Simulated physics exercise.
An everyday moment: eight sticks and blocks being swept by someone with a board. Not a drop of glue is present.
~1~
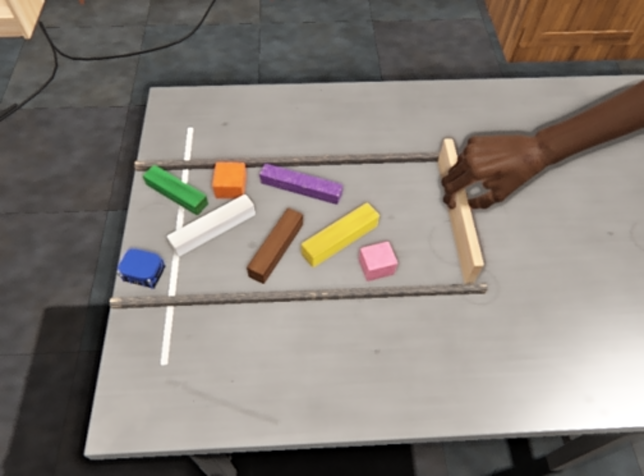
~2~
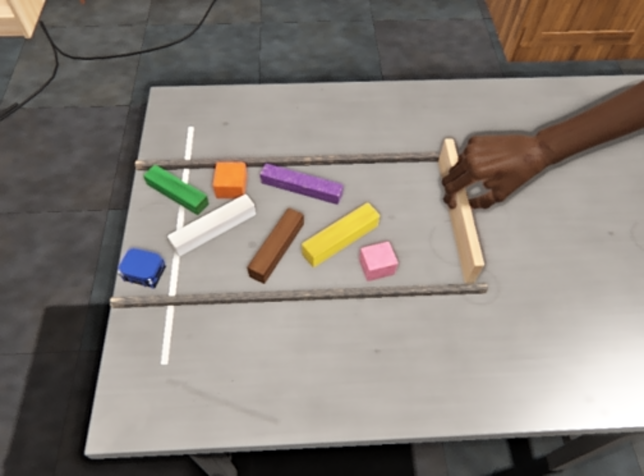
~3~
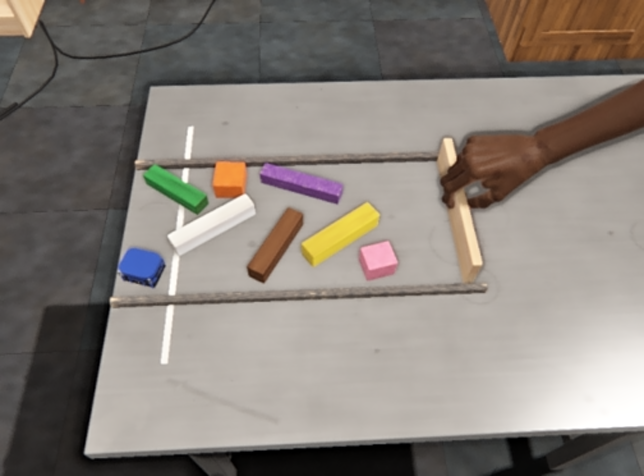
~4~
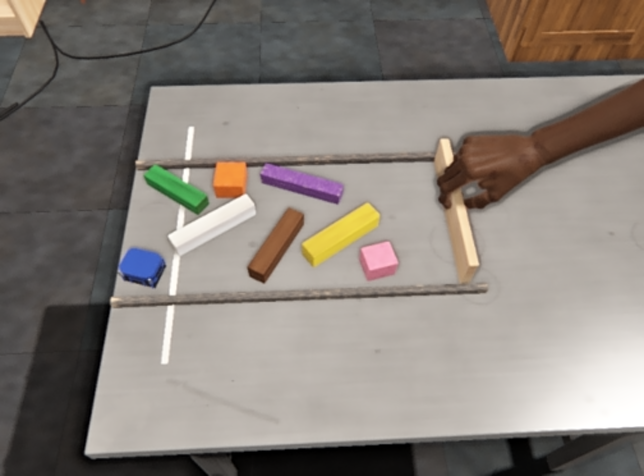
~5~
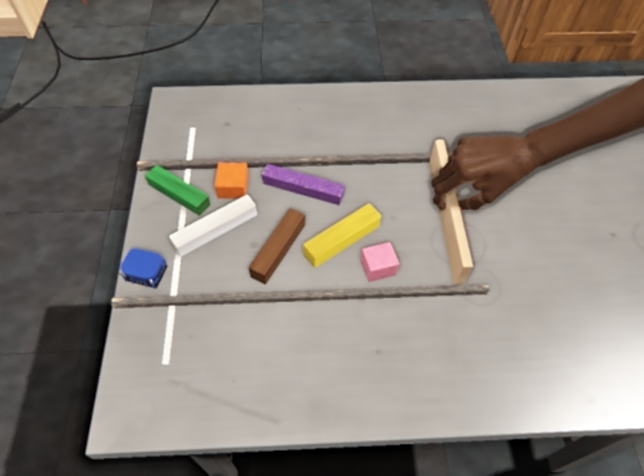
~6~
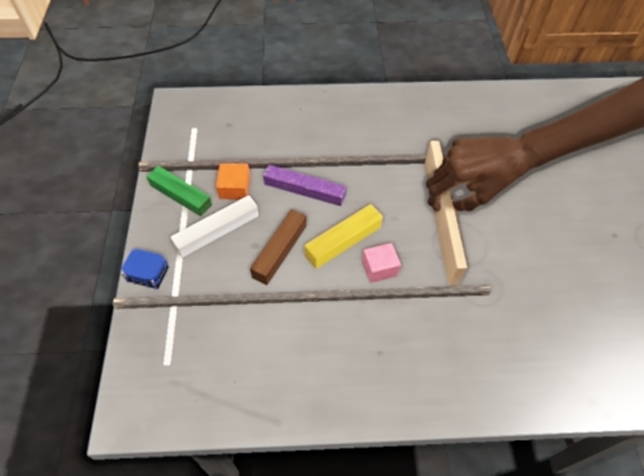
We see a hand holding a wooden board upright between two rails on a table, with eight colourful sticks and blocks lying to its left. The hand slides the board slightly left, while the pieces stay essentially still.
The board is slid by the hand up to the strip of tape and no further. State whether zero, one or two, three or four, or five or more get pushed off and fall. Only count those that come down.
Well, more than two but under five end up dropping off.
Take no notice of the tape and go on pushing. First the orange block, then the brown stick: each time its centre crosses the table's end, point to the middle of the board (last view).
First near (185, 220), second near (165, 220).
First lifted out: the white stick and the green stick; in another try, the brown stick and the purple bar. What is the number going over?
1, then 1.
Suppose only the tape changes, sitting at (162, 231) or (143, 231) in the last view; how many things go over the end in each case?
Down on the floor: 5 and 7.
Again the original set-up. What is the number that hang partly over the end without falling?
Number: 3.
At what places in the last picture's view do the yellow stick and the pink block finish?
They end up close to (146, 245) and (160, 269).
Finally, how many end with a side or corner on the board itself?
It's 3.
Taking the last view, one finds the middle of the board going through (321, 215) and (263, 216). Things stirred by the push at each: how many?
First 5, then 7.
Soon after, none off yet; blue case at rest near (146, 269); green stick at rest near (179, 191); white stick at rest near (216, 226).
Then, none off yet; blue case at rest near (146, 269); green stick moving near (175, 194); white stick at rest near (214, 225).
Further on, none off yet; blue case moved a little near (131, 275); green stick moved about its own width near (130, 206); white stick moved about its own width near (162, 227).
By the end, the number that fall off is three or four; fallen, orange block, white stick, green stick and blue case.
